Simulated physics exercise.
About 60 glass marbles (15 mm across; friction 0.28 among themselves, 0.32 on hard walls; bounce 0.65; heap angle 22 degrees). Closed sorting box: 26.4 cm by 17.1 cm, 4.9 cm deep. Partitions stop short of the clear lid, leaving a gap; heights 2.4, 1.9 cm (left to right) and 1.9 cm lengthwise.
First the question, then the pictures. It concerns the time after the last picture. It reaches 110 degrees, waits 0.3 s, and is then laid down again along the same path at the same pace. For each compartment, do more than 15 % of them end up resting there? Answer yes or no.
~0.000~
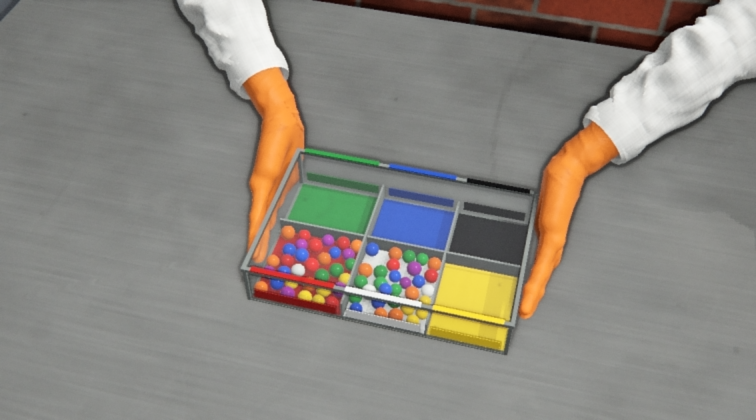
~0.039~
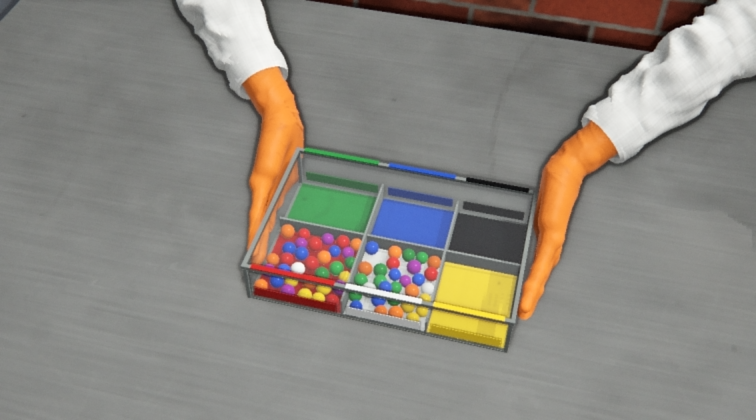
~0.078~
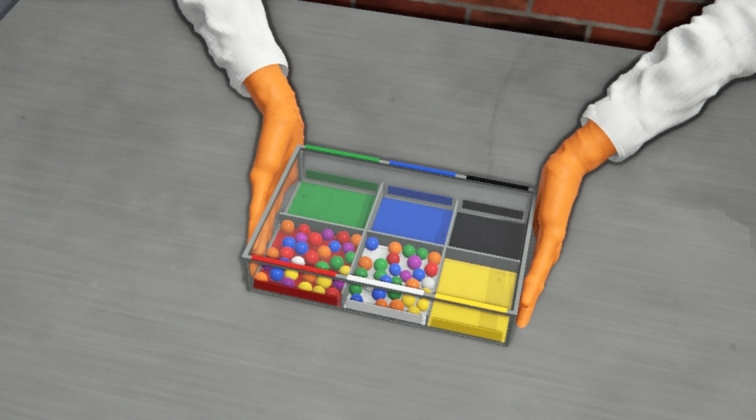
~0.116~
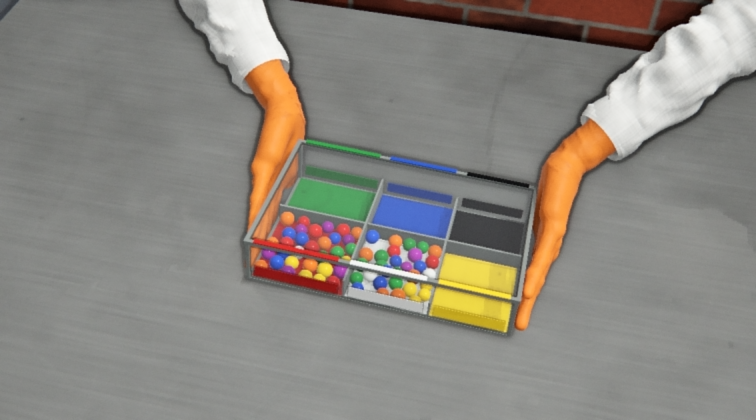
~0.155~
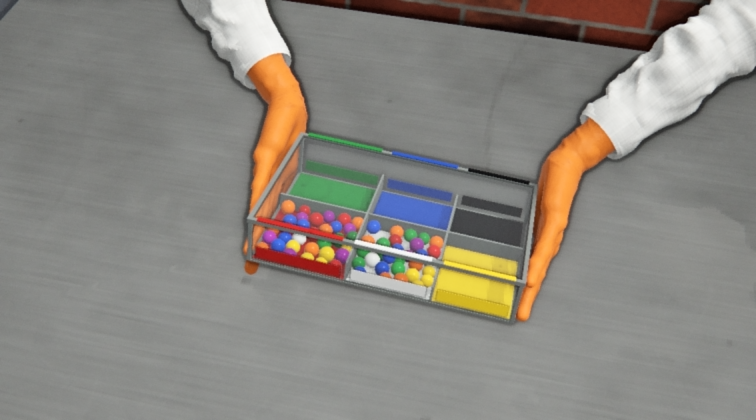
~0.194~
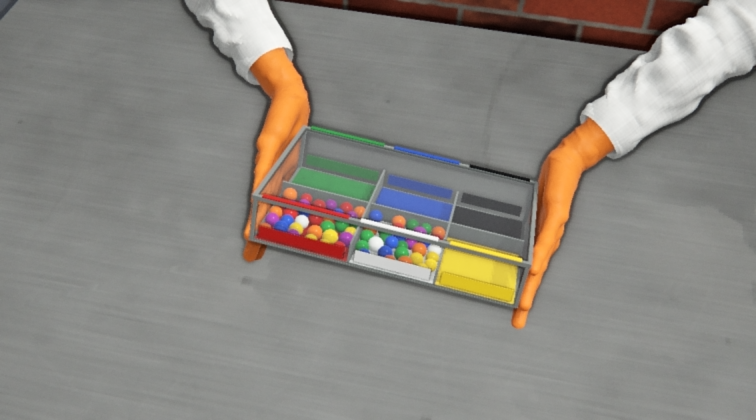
Red: No, blue: Yes, green: Yes, yellow: No, white: No, black: Yes.
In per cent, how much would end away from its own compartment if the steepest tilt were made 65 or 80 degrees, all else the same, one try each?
25 and 75 %.
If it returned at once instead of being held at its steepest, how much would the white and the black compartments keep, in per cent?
Result - white: 0 %; black: 40 %.
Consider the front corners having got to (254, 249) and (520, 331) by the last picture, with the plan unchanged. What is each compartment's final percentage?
Each compartment ends with, in per cent, red 20, blue 0, green 0, yellow 70, white 15 and black 0.
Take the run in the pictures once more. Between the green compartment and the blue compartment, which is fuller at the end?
The blue compartment ends up with more.
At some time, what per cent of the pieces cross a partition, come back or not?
Estimate: Near 100 %.
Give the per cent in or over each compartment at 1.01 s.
In per cent: Red 0; blue 40; green 35; yellow 0; white 0; black 25.
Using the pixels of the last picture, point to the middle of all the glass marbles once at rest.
Approximately (424, 226) in the last view.
Then, at 1.01 s, tilt 110 degrees; blue 40 %, green 35 %, black 25 %.
Then, at 1.55 s, tilt 59 degrees; blue 40 %, green 25 %, black 35 %.
After 2.15 s, tilt 0 degrees; blue 35 %, green 25 %, black 40 %.
By 2.9 s all is still; red 0 %, blue 35 %, green 25 %, yellow 0 %, white 0 %, black 40 %.
